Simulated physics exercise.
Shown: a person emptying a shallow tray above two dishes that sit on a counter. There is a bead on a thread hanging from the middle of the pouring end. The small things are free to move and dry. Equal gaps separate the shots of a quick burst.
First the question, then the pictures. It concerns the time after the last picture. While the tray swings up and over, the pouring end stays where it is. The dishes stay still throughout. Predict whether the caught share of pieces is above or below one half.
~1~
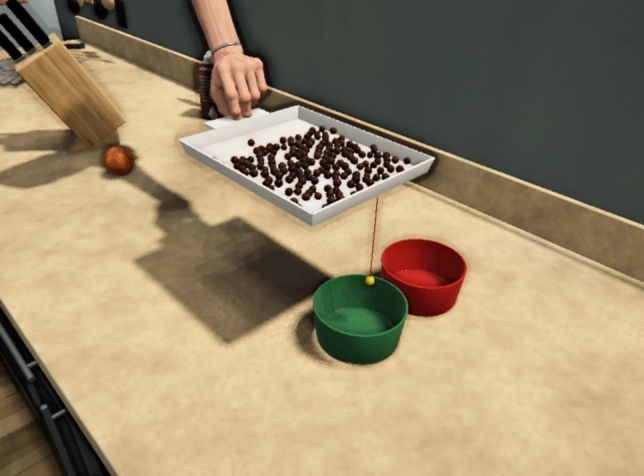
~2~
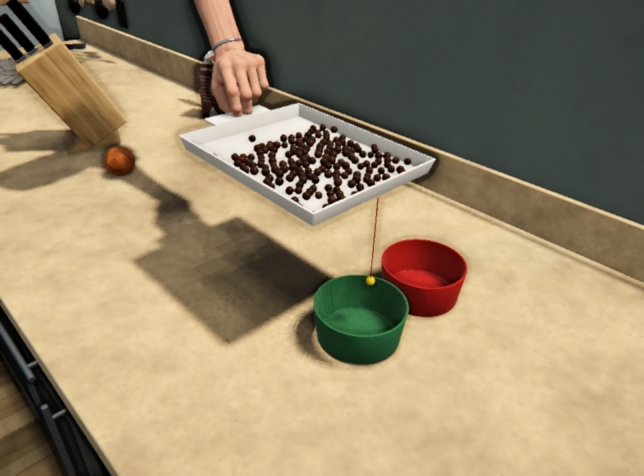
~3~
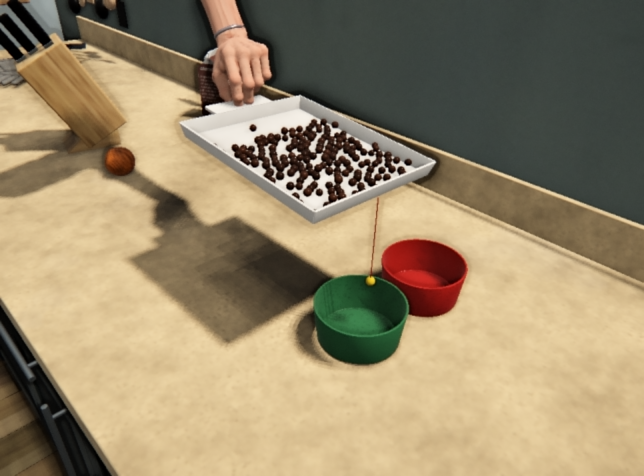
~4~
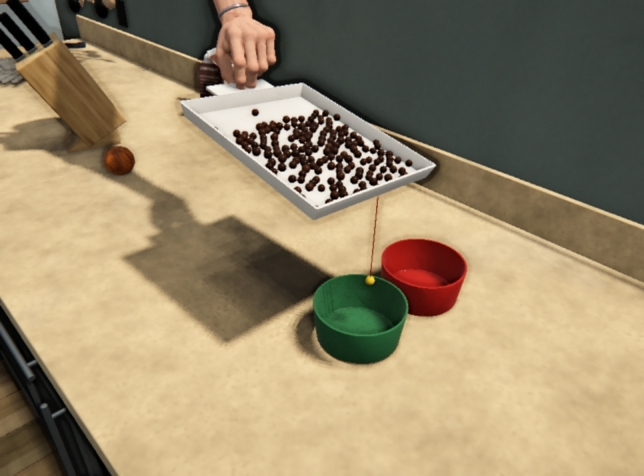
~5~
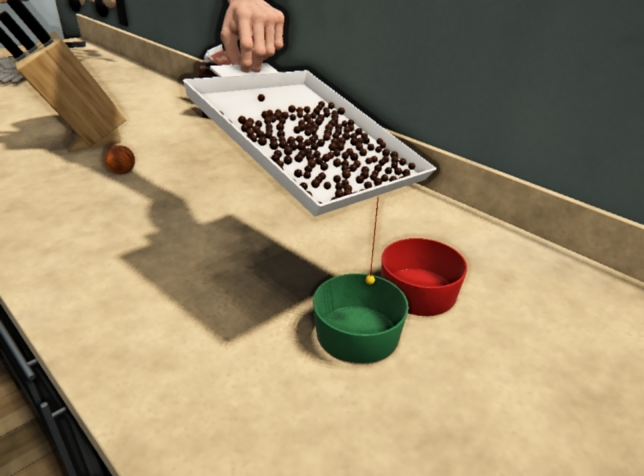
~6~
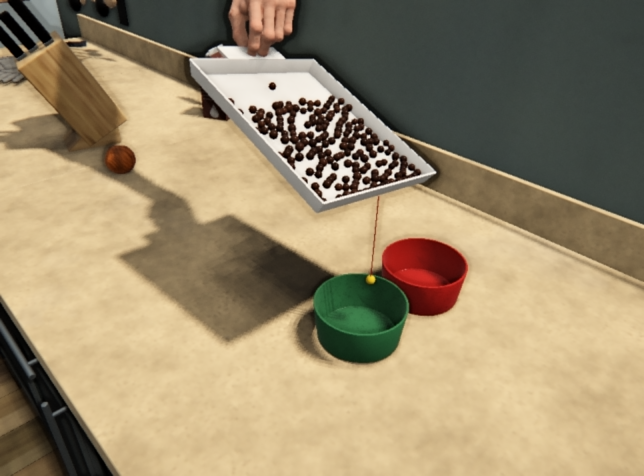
The dishes end up holding in excess of half.
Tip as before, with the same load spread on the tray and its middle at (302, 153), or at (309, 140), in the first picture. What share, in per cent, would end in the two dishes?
Around 80 percent the first time, around 80 percent the second.
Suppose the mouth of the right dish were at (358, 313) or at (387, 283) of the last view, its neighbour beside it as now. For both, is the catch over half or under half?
First place: Short of half; second place: Short of half.
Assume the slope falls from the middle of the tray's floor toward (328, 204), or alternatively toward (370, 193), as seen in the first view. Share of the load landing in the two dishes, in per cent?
Shares: About 20 in a hundred, then about 40 in a hundred.
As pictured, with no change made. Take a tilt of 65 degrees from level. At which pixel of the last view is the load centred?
The middle of the load sits near (409, 177).
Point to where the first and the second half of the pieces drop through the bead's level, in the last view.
Roughly at (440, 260) first, and then at (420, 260).
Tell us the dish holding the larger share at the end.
Winner: The right side.
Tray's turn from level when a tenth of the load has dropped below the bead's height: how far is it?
It is at around 70 degrees by then.
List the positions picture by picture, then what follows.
The first picture shows corners of the pouring end at (313, 210) and (429, 158), level; middle of the load at (312, 162), chocolate balls; left dish at (395, 341); right dish at (456, 294); bead on its thread at (370, 281).
The second picture shows corners of the pouring end at (314, 210) and (429, 159), level; middle of the load at (312, 161).
The third picture shows corners of the pouring end at (315, 208) and (430, 161), tipped barely, lowest at the right corner; middle of the load at (313, 156).
The fourth picture shows corners of the pouring end at (317, 205) and (430, 164), tipped a little, lowest at the right corner; middle of the load at (315, 149).
The fifth picture shows corners of the pouring end at (320, 201) and (431, 167), tipped clearly, lowest at the right corner; middle of the load at (321, 143), about a third on the move.
The sixth picture shows corners of the pouring end at (324, 199) and (431, 170), tipped clearly, lowest at the right corner; middle of the load at (332, 141), nearly all on the move; left dish at (395, 340); right dish at (457, 294).
Soon after the last picture, tray tipped steeply; most on the tray; a small part in the right dish; about a quarter in the air.
A little later, tray tipped past a quarter turn; a small part on the tray; a stray few in the left dish; about two thirds in the right dish; a small part outside both; a small part in the air.
Later still, tray tipped past a quarter turn; a stray few in the left dish; most in the right dish; a small part outside both.
By the end, tray tipped past a quarter turn; a stray few in the left dish; most in the right dish; a small part outside both.
